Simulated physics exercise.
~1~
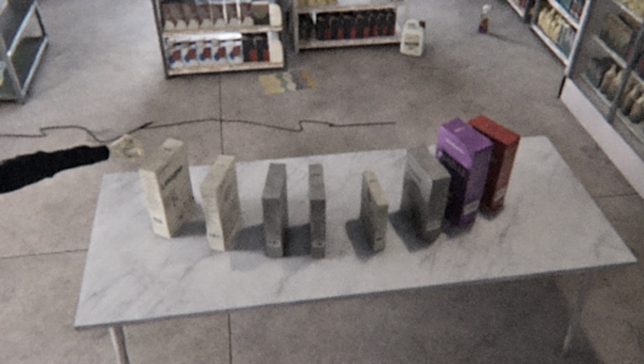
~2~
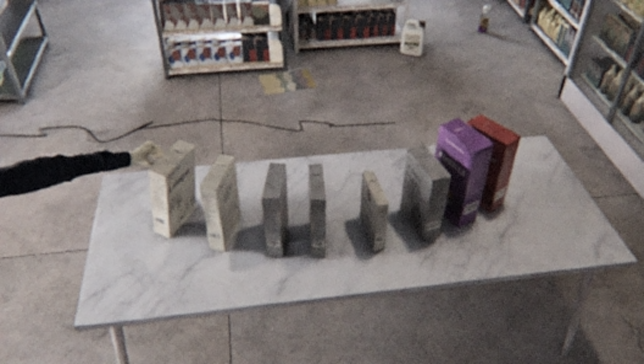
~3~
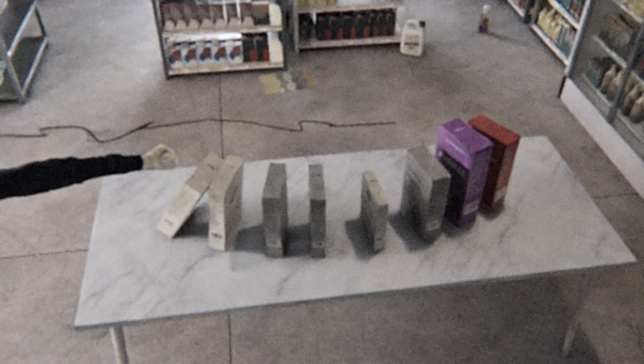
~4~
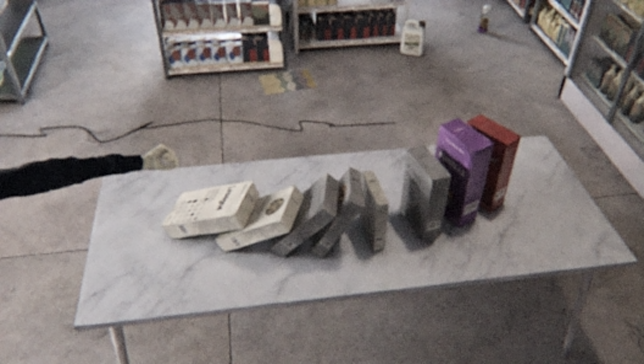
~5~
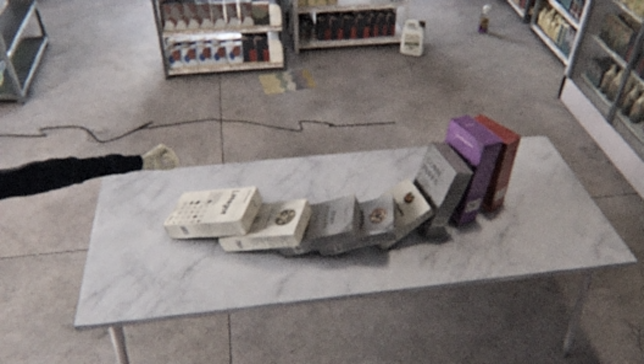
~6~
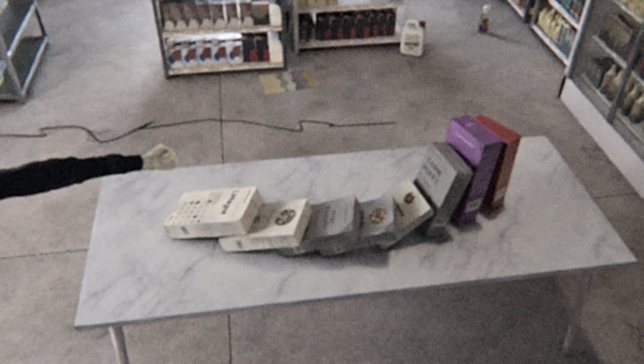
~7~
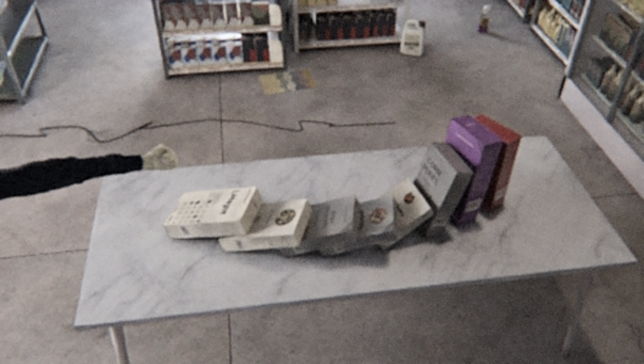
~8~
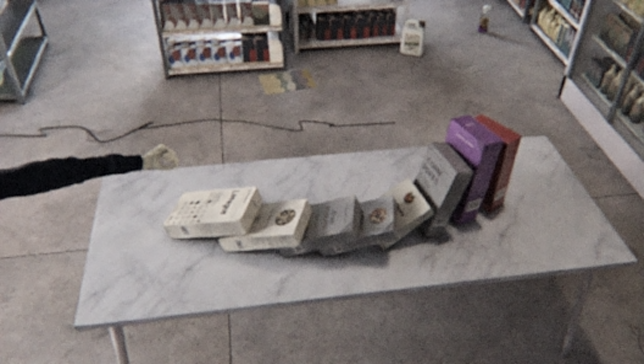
On a marble-topped table in a shop, a hand tipped the leftmost of eight standing boxes, and the pale and grey ones toppled rightward in turn until a grey box leaned against the purple one, which stayed standing beside the red.
